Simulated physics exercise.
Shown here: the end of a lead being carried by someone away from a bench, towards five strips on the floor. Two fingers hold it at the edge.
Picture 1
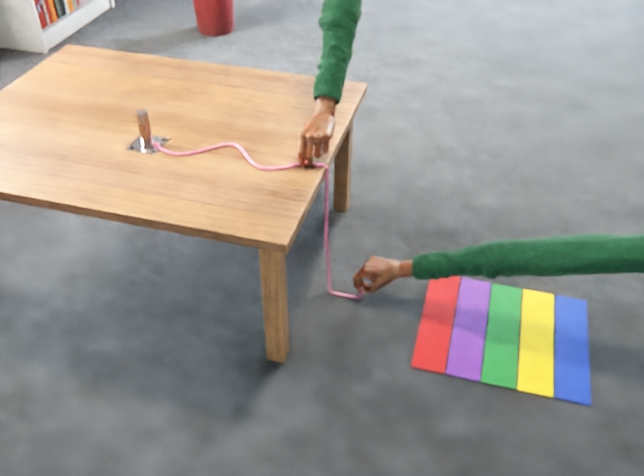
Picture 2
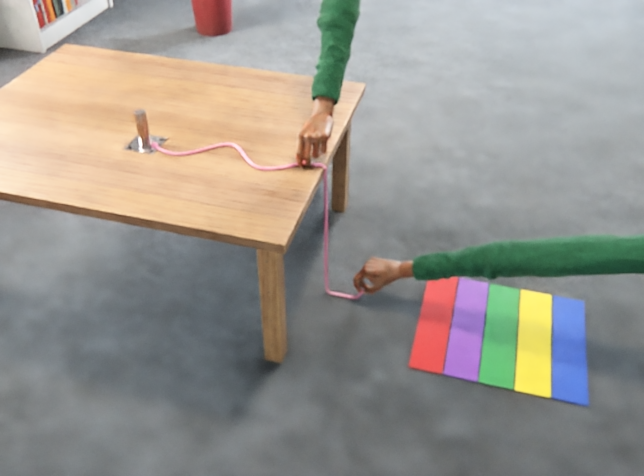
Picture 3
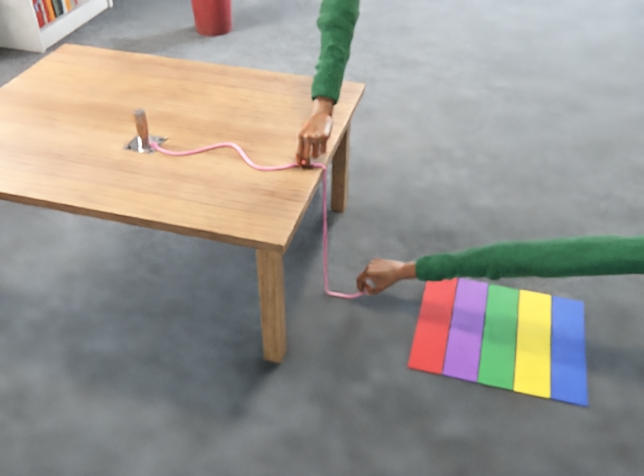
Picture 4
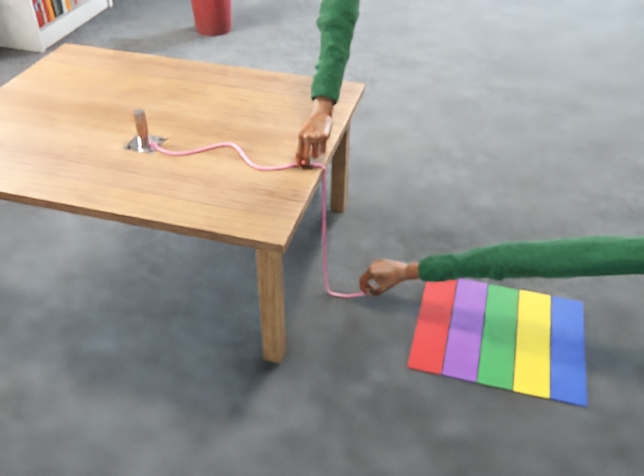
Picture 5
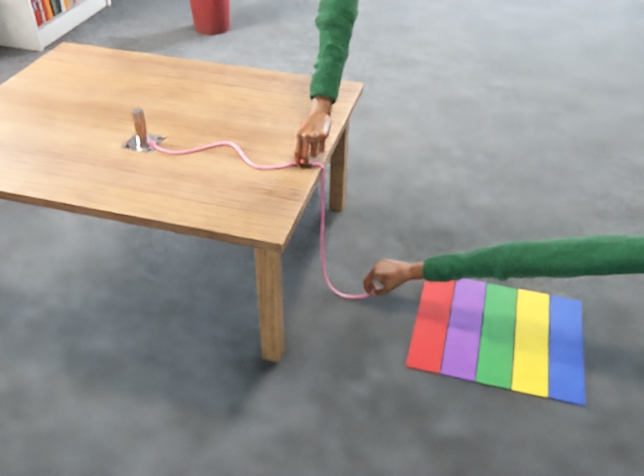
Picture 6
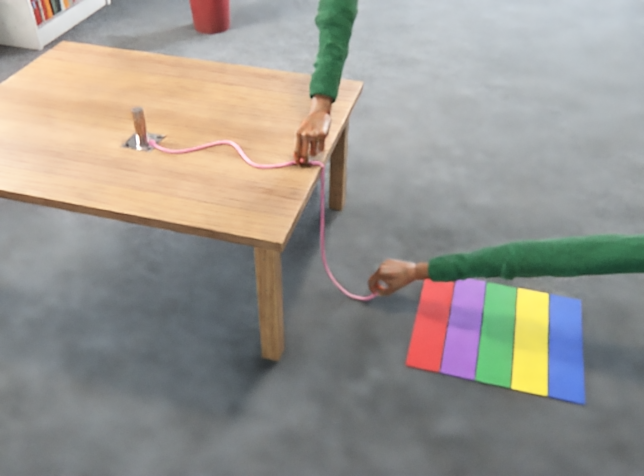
At a wooden table, one hand pins a pink cord while another slowly draws its end right.
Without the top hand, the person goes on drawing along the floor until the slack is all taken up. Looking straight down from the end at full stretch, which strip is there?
The green strip is there.
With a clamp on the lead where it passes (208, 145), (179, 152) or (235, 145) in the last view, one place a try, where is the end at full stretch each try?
First try (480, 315), second try (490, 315), third try (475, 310).
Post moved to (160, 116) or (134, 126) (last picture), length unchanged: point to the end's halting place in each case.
Try 1 gives (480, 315) and try 2 gives (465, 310).
Soon after, end near (440, 305); over red.
Then, end near (475, 312); over purple.
At full stretch, end near (494, 316); over green. Over green.
